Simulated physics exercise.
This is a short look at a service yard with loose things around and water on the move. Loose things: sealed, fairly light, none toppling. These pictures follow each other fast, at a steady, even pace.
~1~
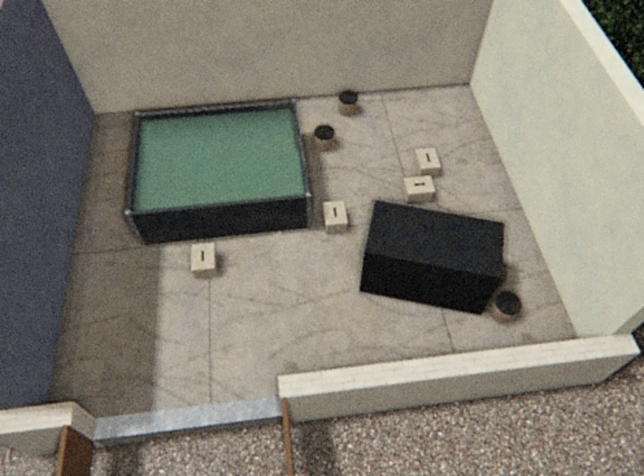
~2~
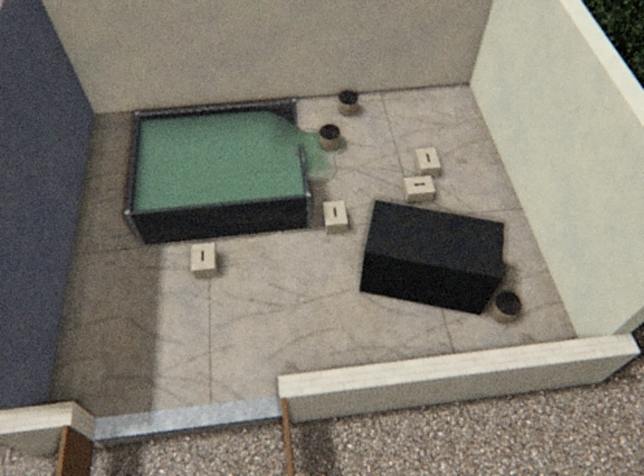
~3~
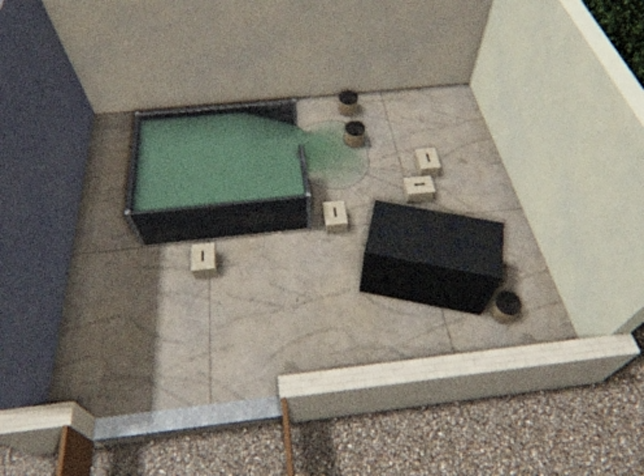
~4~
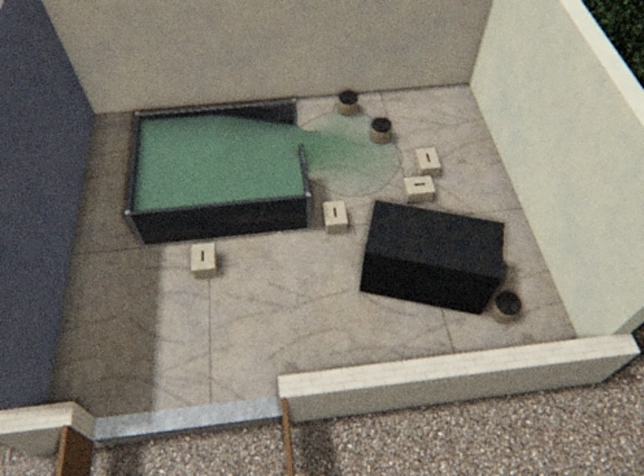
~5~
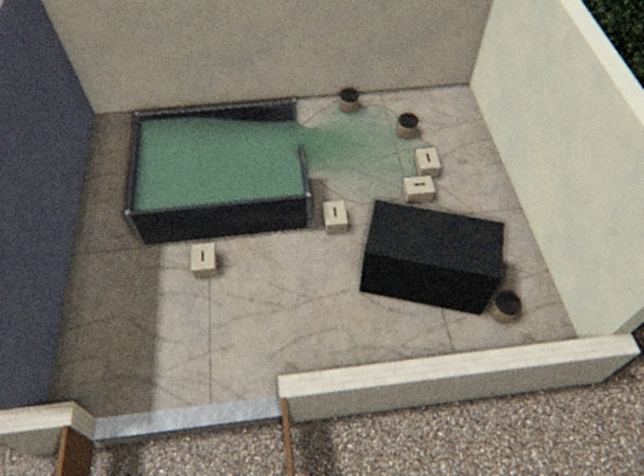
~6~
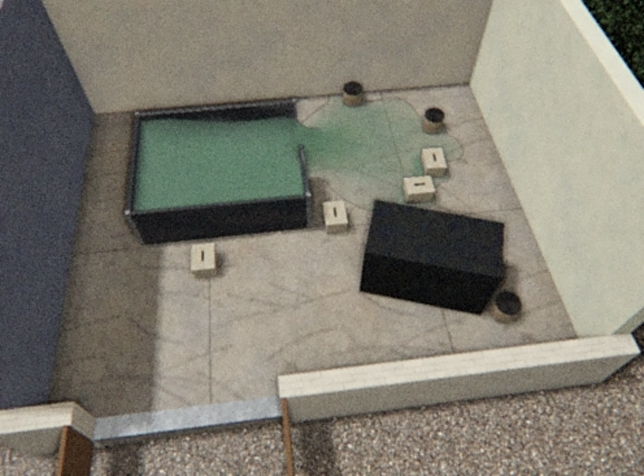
Green water pours through the right side of a dark-walled tank and spreads across the paved yard, carrying one pail rightward past another, which then shifts slightly, as does a pale box near the dark block.
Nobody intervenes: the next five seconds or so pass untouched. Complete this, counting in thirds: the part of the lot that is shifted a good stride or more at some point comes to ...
It comes to at least two thirds.
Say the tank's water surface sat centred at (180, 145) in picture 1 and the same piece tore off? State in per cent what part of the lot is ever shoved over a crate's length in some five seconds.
The share comes to close to 70 percent.
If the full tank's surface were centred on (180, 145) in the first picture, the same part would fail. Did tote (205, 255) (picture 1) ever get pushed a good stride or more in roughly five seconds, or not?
Fell short.
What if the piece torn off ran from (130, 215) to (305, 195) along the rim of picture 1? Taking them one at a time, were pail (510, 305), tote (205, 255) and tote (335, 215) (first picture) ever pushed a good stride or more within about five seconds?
In turn: Cleared that distance, cleared that distance, stayed short.
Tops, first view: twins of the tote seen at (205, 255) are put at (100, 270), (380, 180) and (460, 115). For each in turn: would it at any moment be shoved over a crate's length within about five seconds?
Result by item: Stays where it is / gets dislodged / gets dislodged.
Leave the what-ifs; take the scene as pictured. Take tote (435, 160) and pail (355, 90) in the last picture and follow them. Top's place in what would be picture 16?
Look for them close to (523, 197) and (470, 74).
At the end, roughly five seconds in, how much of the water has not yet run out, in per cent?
100 %.
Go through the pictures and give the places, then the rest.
In the first frame, a pail at (324, 132), on the bottom; a pail at (348, 97), on the bottom; 0 of 7 have shifted.
In the second frame, a pail at (330, 131) rests on the ground, close to its start; a pail at (348, 97), on the bottom; 1 of 7 have shifted.
In the third frame, a pail at (355, 128) rests on the ground, a stride from its start; a pail at (348, 97) rests on the ground; 1 of 7 have shifted.
In the fourth frame, a pail at (382, 124) rests on the ground, a stride from its start; a pail at (348, 97) rests on the ground; 1 of 7 have shifted.
In the fifth frame, a pail at (409, 120) rests on the ground, a stride from its start; a pail at (349, 95), on the bottom, close to its start; 2 of 7 have shifted.
In the sixth frame, a pail at (435, 114), on the bottom, far from its start; a pail at (353, 88) rests on the ground, close to its start; 3 of 7 have shifted.
A moment on, 2 of 7 are well off their spots; 1 afloat.
Next, 4 of 7 are well off their spots; 3 afloat.
Later, 5 of 7 are well off their spots; 4 afloat.
In the end, 5 of 7 are well off their spots, and 5 have been at some point; 4 afloat.
